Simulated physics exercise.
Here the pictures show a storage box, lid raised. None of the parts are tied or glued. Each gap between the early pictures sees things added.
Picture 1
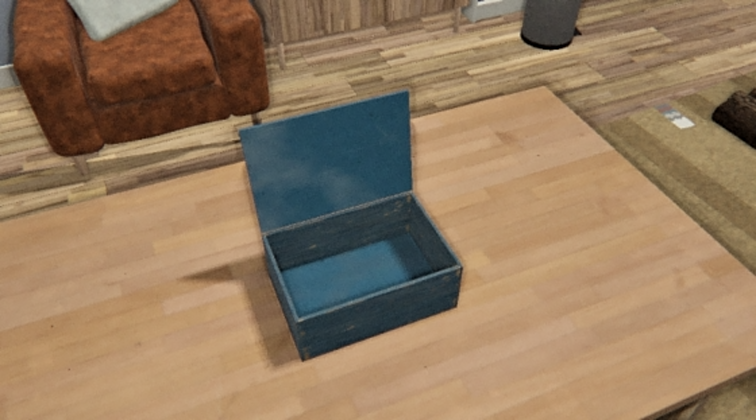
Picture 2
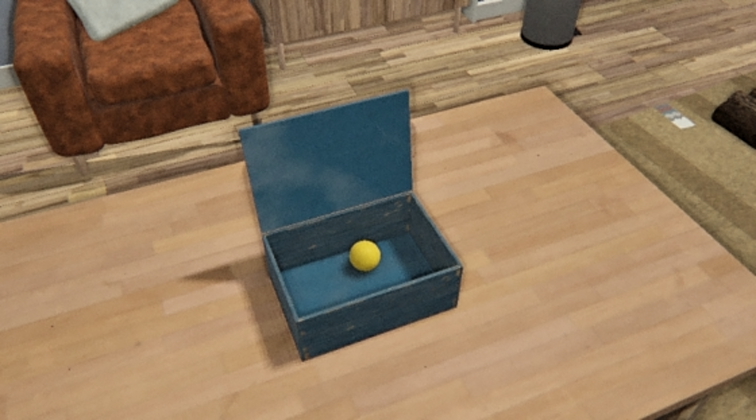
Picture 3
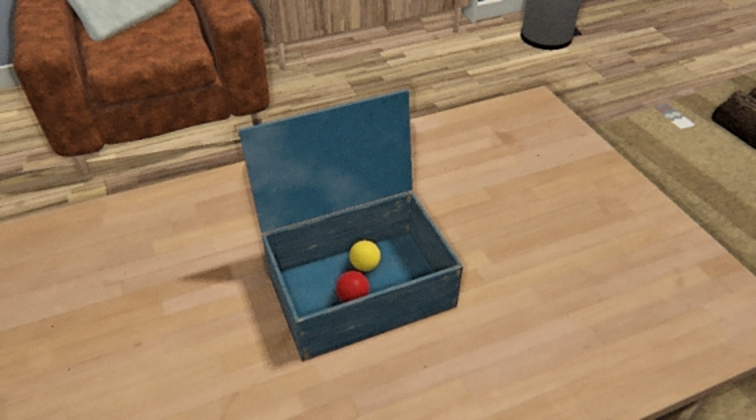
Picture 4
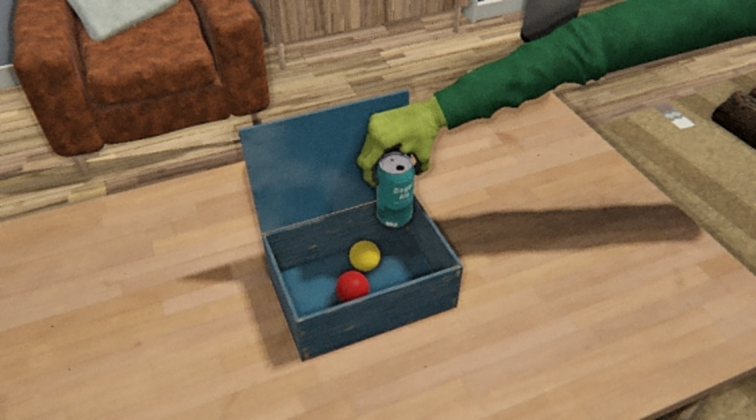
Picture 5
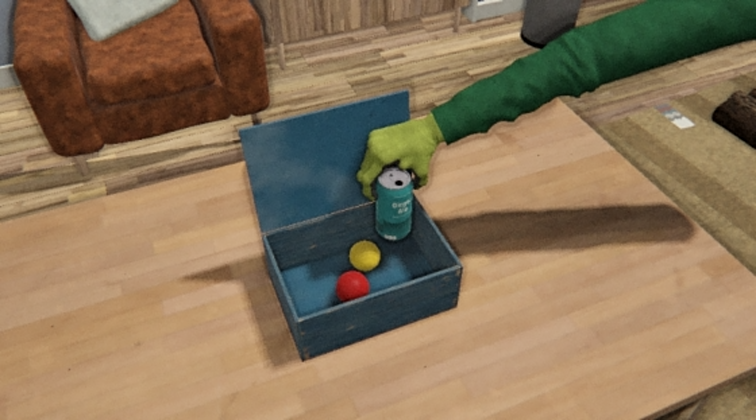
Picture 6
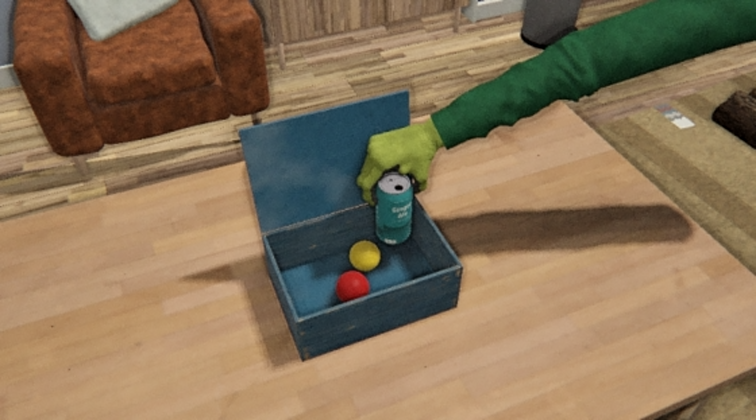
The video shows an open blue box on a wooden table, where a round yellow object appears inside, then a round red one, before a green-sleeved arm with a yellow-green hand lowers a turquoise can in, still gripping it.
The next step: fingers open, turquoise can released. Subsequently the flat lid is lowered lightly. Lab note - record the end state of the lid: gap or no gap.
End state: Gap.
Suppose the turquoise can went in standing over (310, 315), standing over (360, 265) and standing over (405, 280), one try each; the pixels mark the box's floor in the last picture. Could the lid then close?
Going in order, the lid is left partly open, then comes down all the way, then is left partly open.
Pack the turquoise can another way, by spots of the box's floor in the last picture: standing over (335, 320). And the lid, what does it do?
Put it in like that and the lid can't get down.
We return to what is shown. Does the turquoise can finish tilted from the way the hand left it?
Looking at the last picture, the turquoise can is left as set.
Then, 0.20 s past the last view, turquoise can displaced about its own width near (401, 230).
Then, 1.00 s past the last view, lid starting down; turquoise can displaced about its own width near (400, 231); yellow lemon displaced a little.
Then, 1.30 s past the last view, lid 77° above the rim; turquoise can displaced about its own width near (400, 231); yellow lemon displaced a little.
Then, 1.60 s past the last view, lid 54° above the rim; turquoise can displaced about its own width near (400, 230); yellow lemon displaced a little.
Finally, lid 53° above the rim; moved from the start, turquoise can; the other 2 still in place. Final places as the last picture's camera would see them, turquoise can near (400, 231).
